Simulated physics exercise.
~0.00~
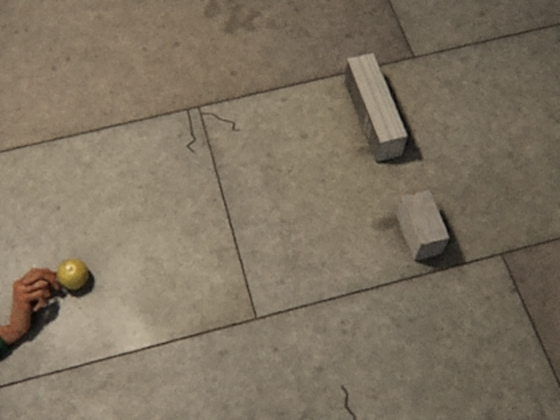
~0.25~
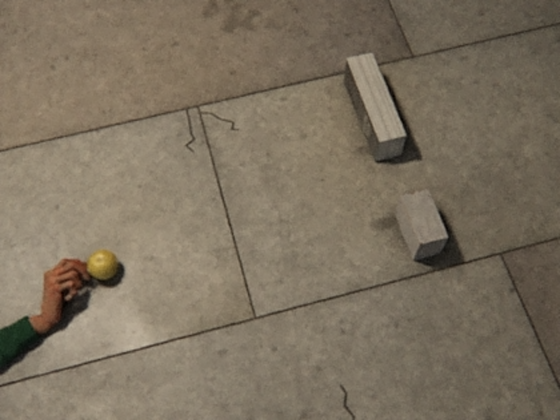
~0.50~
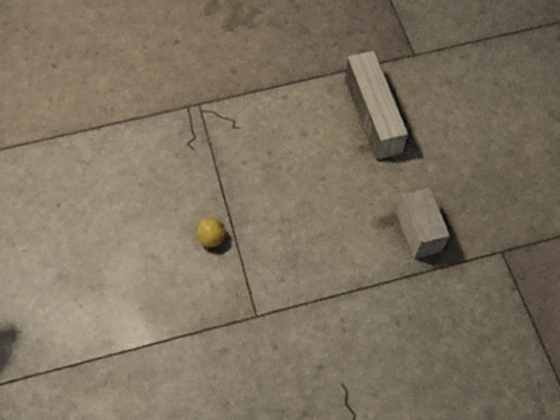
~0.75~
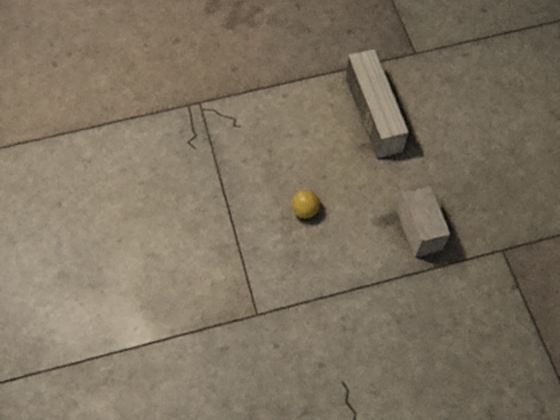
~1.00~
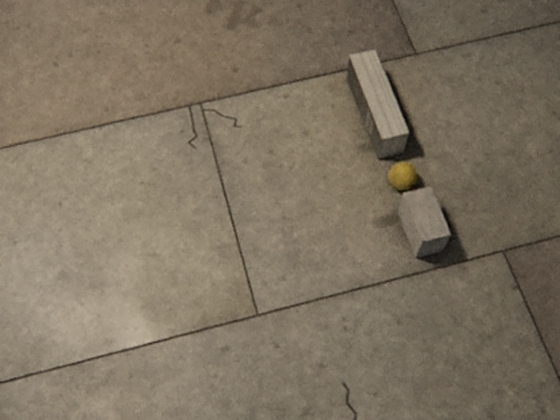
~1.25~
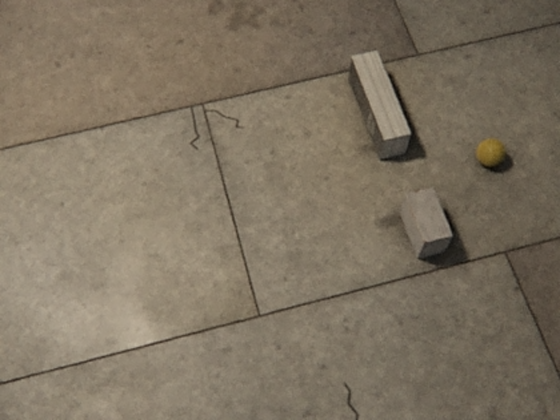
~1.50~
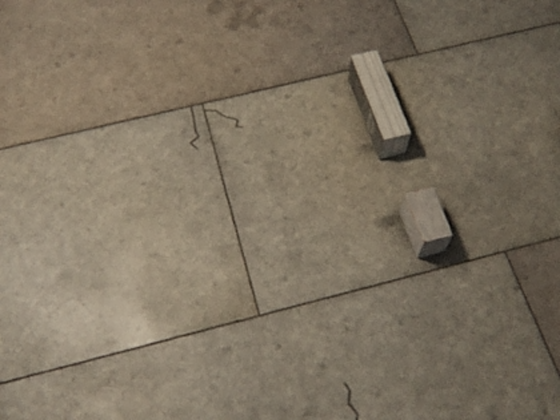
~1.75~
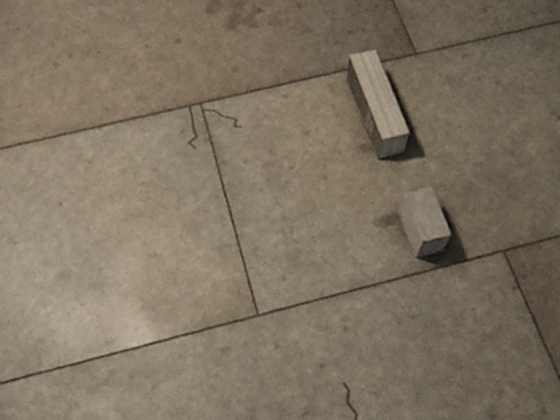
A hand with a dark green sleeve reaches in from the left over a floor of large grey-brown slabs, seen from above at an angle by a slightly swaying camera. It pushes a small round yellow apple to the right, toward a long greyish block at upper right and a shorter pale block below it, with a gap between them. The hand lets go and draws back out of view. The apple rolls on across the slabs, rising slightly, and passes through the gap. It continues out of sight at the right, leaving both blocks standing in place.
